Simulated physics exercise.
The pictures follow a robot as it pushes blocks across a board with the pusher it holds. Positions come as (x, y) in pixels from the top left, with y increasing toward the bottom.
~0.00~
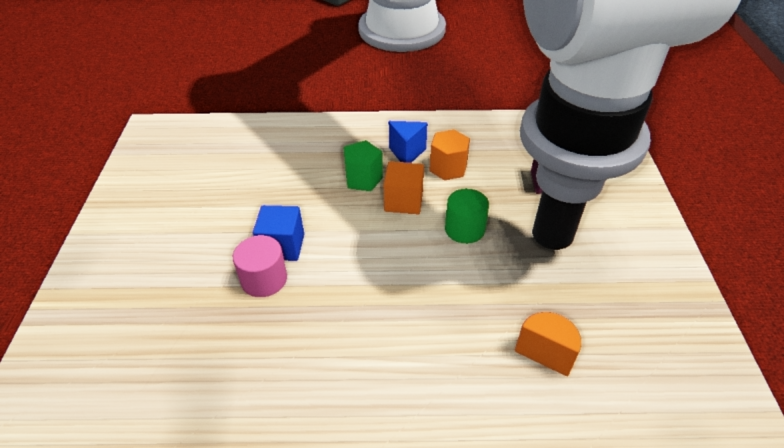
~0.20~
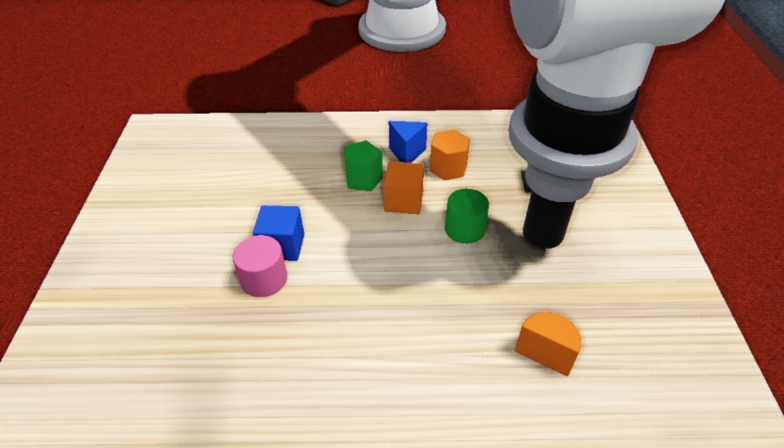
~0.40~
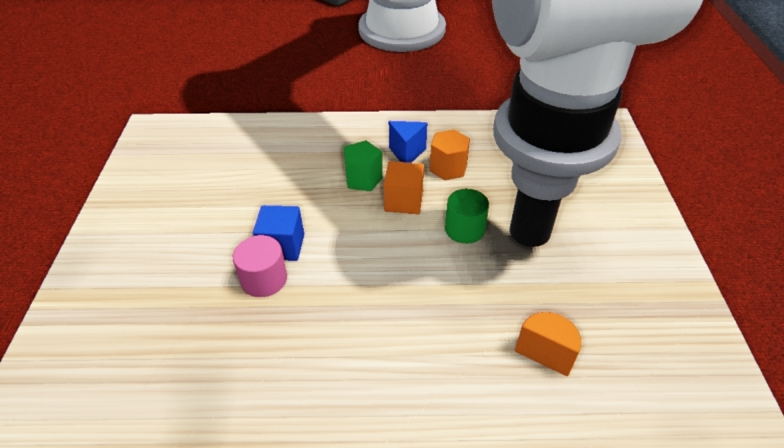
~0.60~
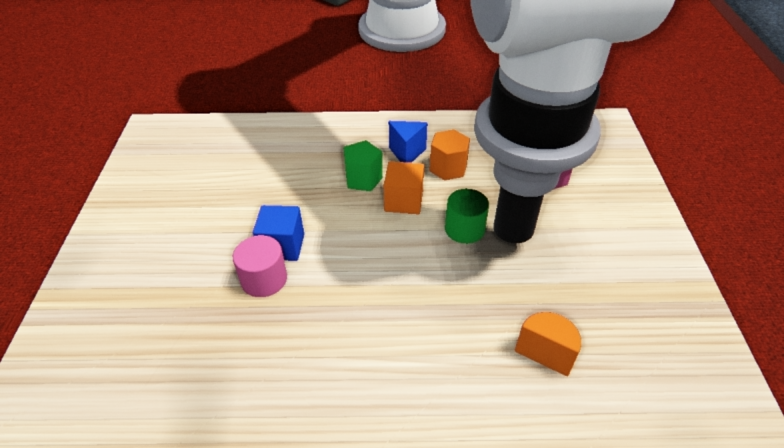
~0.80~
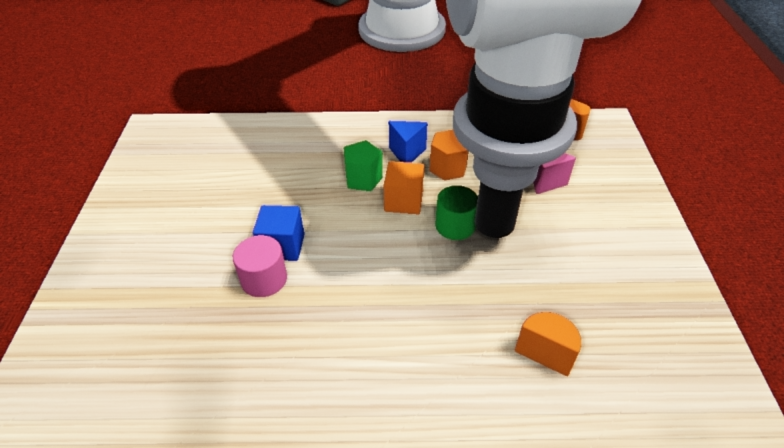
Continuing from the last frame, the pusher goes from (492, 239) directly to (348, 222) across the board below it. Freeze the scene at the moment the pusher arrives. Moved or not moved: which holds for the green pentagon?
Once the path is done, it is somewhere new.
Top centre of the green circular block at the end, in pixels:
At the end it should sit near (328, 171).
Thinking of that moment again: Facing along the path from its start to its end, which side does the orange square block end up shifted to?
Measured against the direction from start to end, the orange square block shifts toward the right-hand side.
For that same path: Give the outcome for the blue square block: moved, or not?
Put simply, it stays right there.
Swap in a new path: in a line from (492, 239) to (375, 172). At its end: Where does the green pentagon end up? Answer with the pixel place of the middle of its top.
My estimate: (339, 140).
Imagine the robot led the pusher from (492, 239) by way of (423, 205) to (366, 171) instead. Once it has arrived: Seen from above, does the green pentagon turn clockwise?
Yes, I think so.
On the path given first. One third of the way, pusher at (443, 217); orange square block at (388, 166), turned 35° clockwise; green circular block at (410, 189).
Two thirds of the way, pusher at (394, 211); green pentagon at (348, 133); orange square block at (363, 156), turned 80° clockwise; green circular block at (364, 182).
At the end, pusher at (346, 206); blue square block still; green pentagon at (348, 127); orange square block at (357, 152), turned 105° clockwise; green circular block at (328, 171).
